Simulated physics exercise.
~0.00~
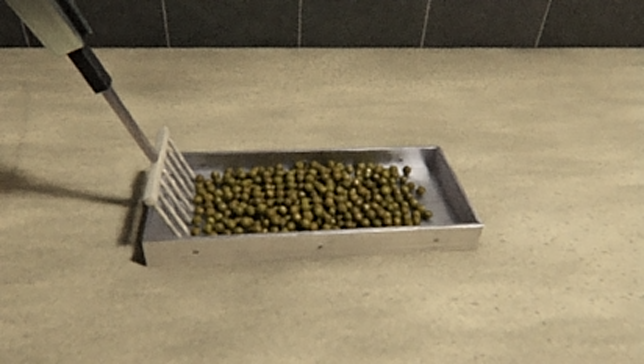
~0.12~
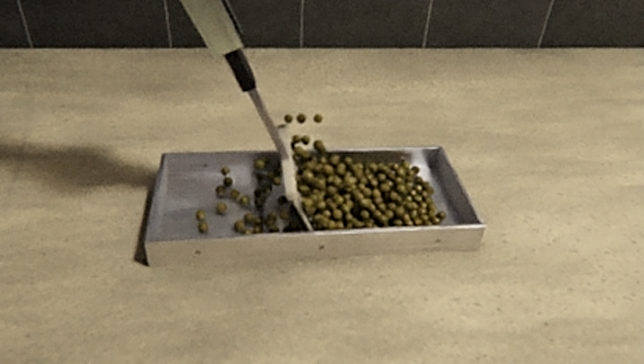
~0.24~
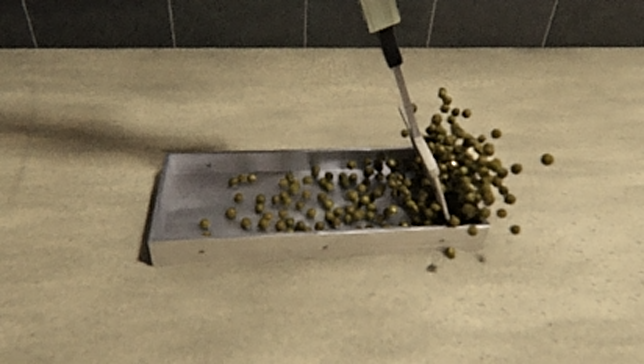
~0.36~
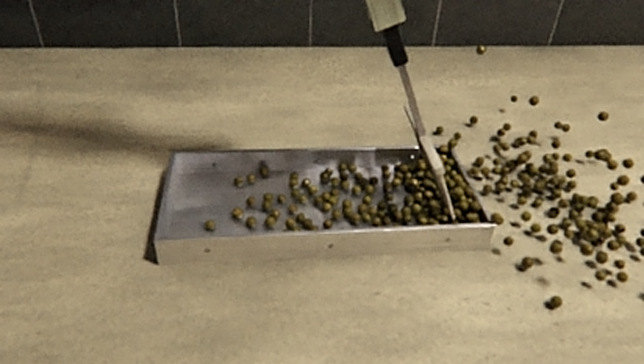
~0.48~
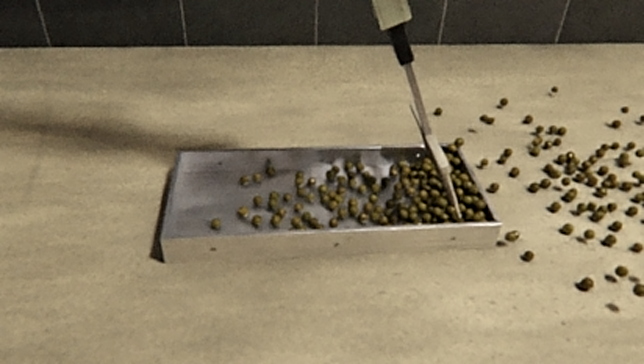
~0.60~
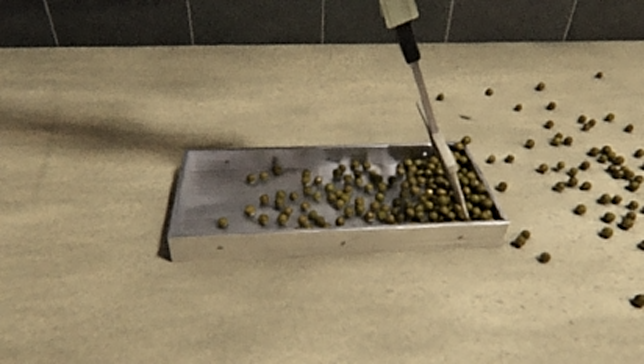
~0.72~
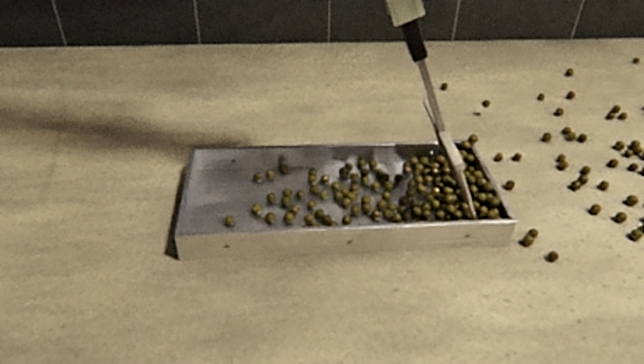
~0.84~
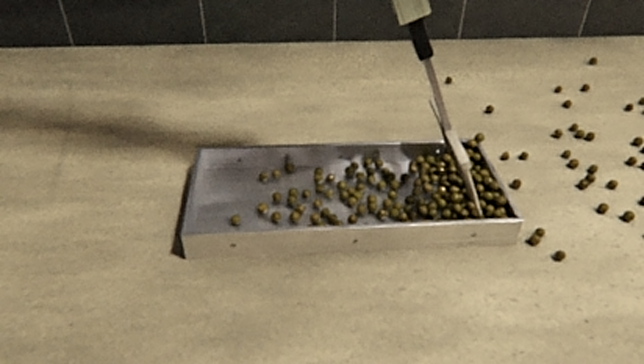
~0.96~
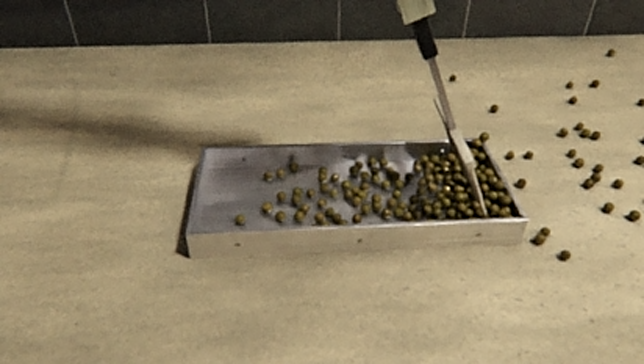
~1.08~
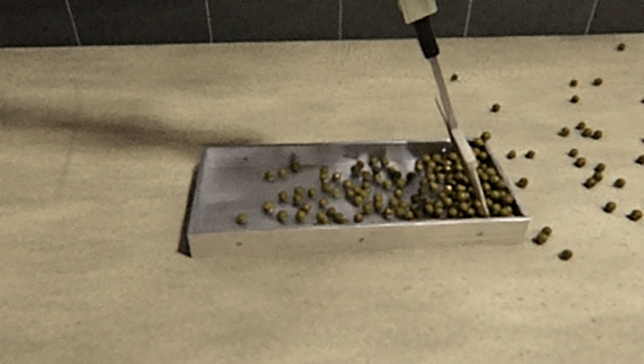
A robot arm holding a pale, pronged rake reaches down from the upper left to a shallow metal tray of olive-green beads, seen from above at an angle on a beige surface before a dark tiled wall. The rake starts at the tray's left end and sweeps right, heaping the beads ahead of it and leaving some behind. At the right end it stops abruptly, and many beads fly over the rim. They scatter and roll across the surface to the right. The view drifts slightly left while the rake stays still, with beads packed around it, others strewn along the tray, and a large share lying outside.
